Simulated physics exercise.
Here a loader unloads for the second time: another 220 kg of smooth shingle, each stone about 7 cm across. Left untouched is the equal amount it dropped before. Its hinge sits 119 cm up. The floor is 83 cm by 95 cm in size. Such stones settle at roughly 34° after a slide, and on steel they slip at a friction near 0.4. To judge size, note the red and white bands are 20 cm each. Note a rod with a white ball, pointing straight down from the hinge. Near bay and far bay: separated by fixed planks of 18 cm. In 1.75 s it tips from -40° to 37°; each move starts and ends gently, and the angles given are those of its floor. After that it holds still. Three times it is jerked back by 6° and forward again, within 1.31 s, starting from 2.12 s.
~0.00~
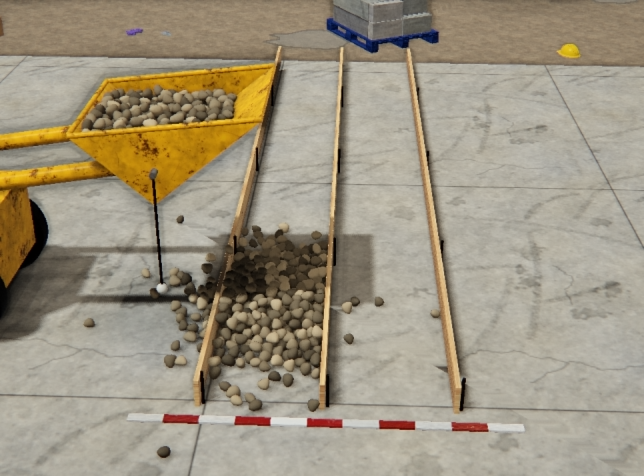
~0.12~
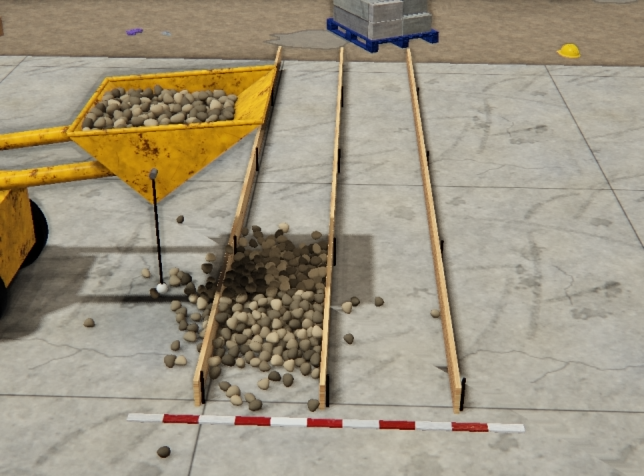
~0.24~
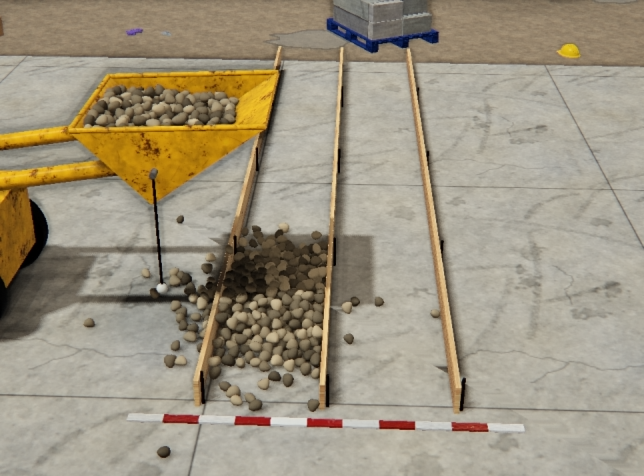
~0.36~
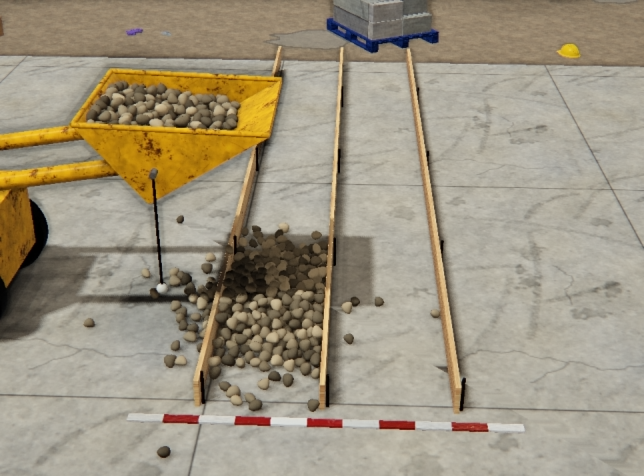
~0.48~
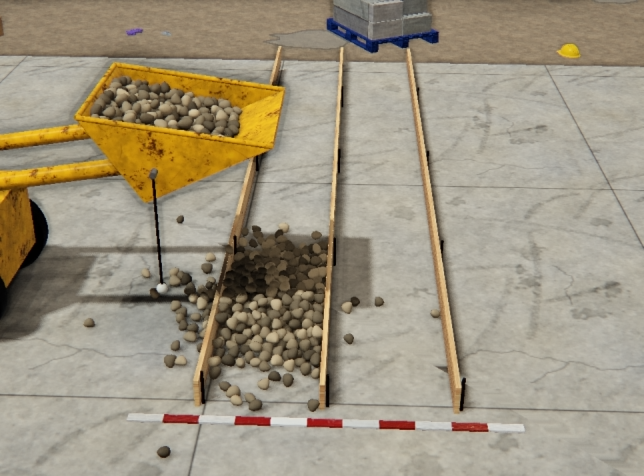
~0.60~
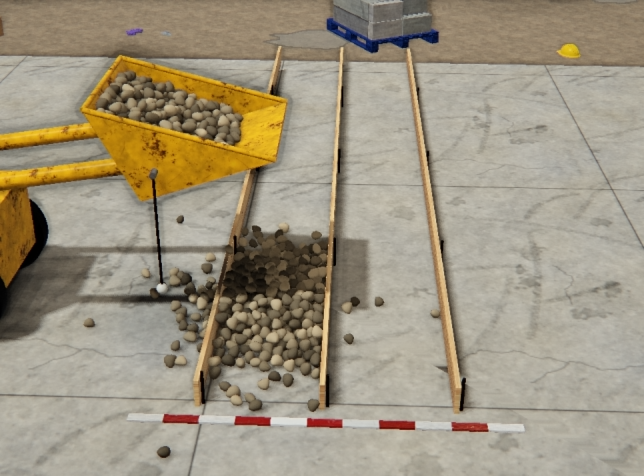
A yellow loader bucket full of rounded stones slowly tilts down to the right above scattered stones.
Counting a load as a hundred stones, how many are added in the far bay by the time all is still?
Some 45 are added.
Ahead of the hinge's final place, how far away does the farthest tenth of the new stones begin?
Roughly 160 centimetres.
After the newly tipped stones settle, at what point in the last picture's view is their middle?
In the last view, about pixel (320, 295).
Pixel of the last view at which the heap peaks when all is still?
I'd say somewhere near (297, 273).
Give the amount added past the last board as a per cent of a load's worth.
Approximately 0 parts per hundred.
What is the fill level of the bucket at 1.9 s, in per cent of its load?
Some 30 %, roughly, is held.
After 1.3 s the floor is at 25°; in per cent of one load, 100 in the bucket, 8 short of the bays, 91 in the near bay, 1 in the far bay; the foremost stones are at (353, 318).
After 1.9 s the floor is at 37°; in per cent of one load, 28 in the bucket, 8 short of the bays, 154 in the near bay, 10 in the far bay; the foremost stones are at (378, 310).
After 3.9 s the floor is at 37°; in per cent of one load, 0 in the bucket, 8 short of the bays, 145 in the near bay, 46 in the far bay; the foremost stones are at (433, 293).
After 6.3 s the floor is at 37°; in per cent of one load, 0 in the bucket, 8 short of the bays, 145 in the near bay, 46 in the far bay; the foremost stones are at (433, 293). Net gain in the far bay, 45.
